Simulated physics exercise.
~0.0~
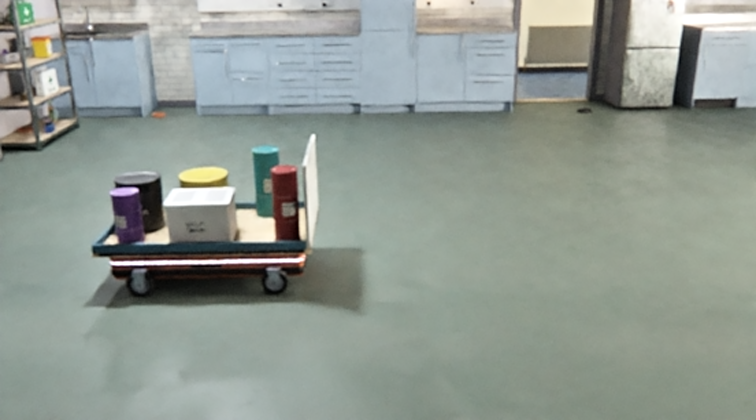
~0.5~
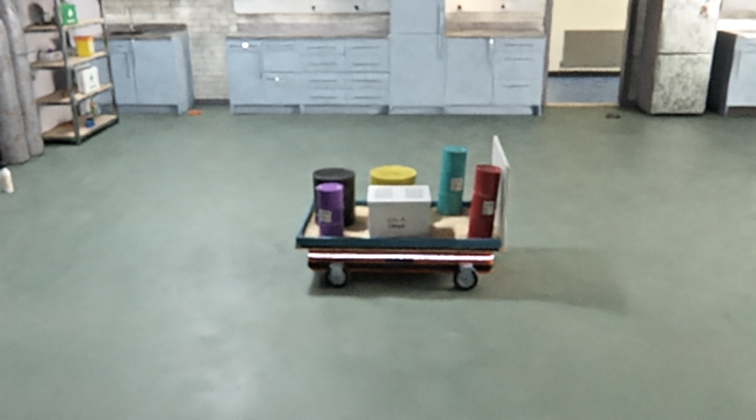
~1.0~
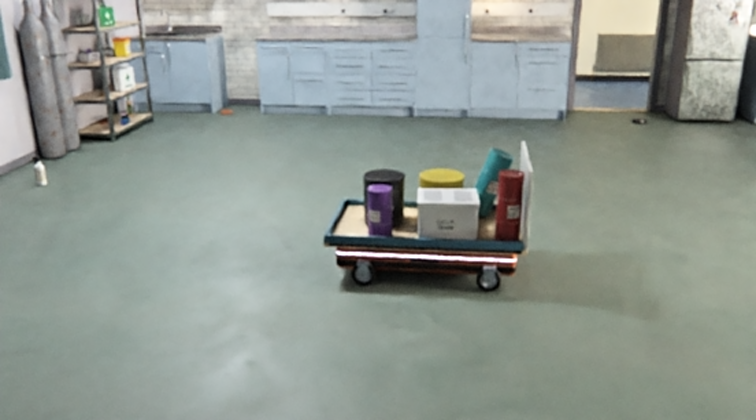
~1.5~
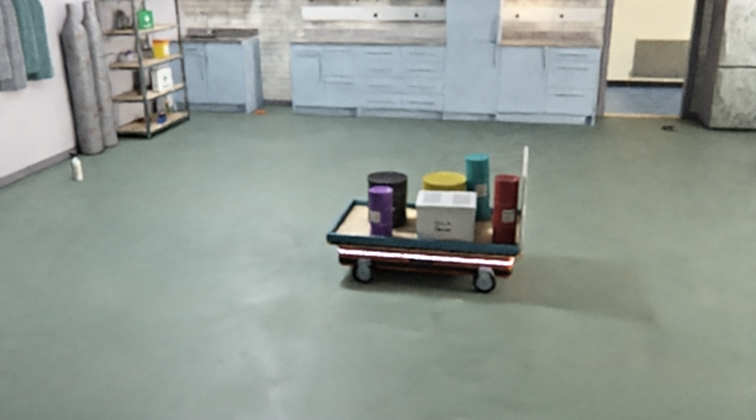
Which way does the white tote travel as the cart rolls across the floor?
The white tote moves to the right, riding along on the cart.
